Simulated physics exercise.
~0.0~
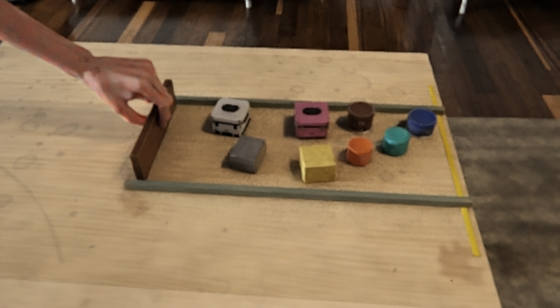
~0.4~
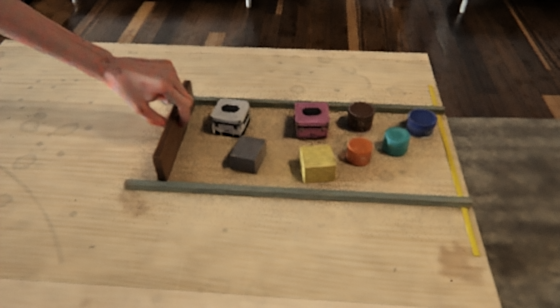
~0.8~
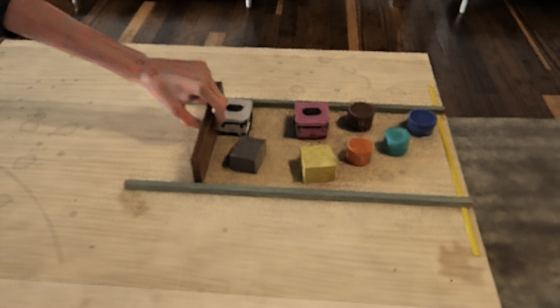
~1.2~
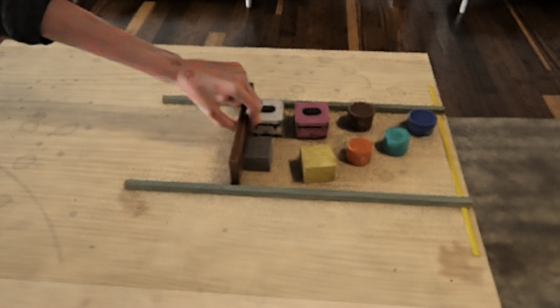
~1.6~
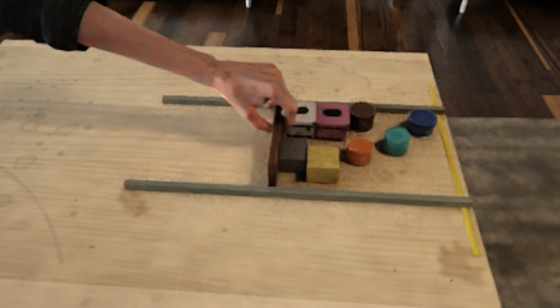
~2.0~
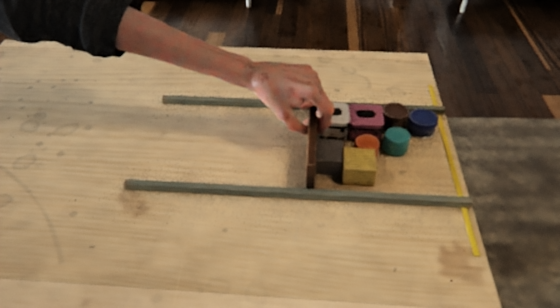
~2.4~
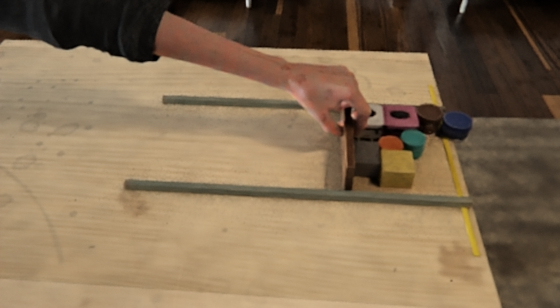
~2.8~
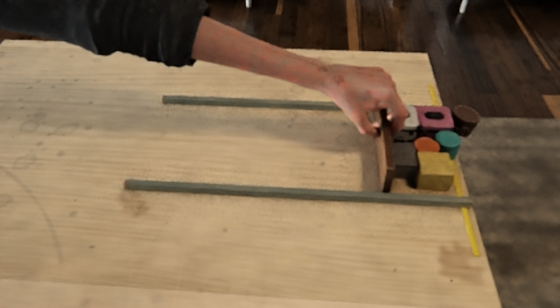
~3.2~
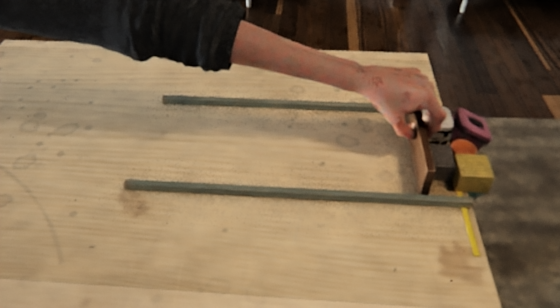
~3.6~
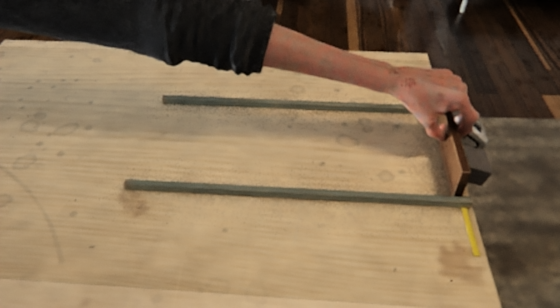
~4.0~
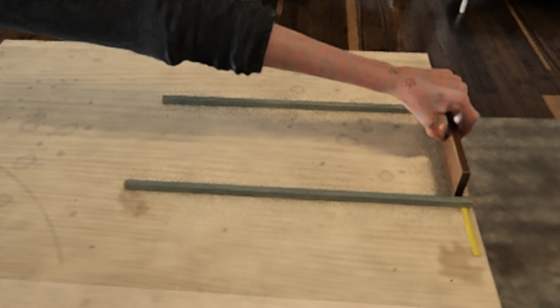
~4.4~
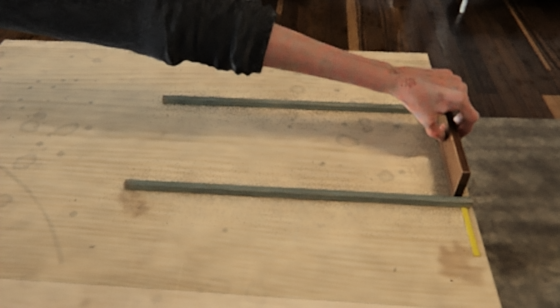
On a wooden tabletop, a hand slides an upright board rightward between two rails, gathering two cases, a grey block, a yellow block and several small round containers, and pushes them all over the table's right edge before halting there with the board still upright.
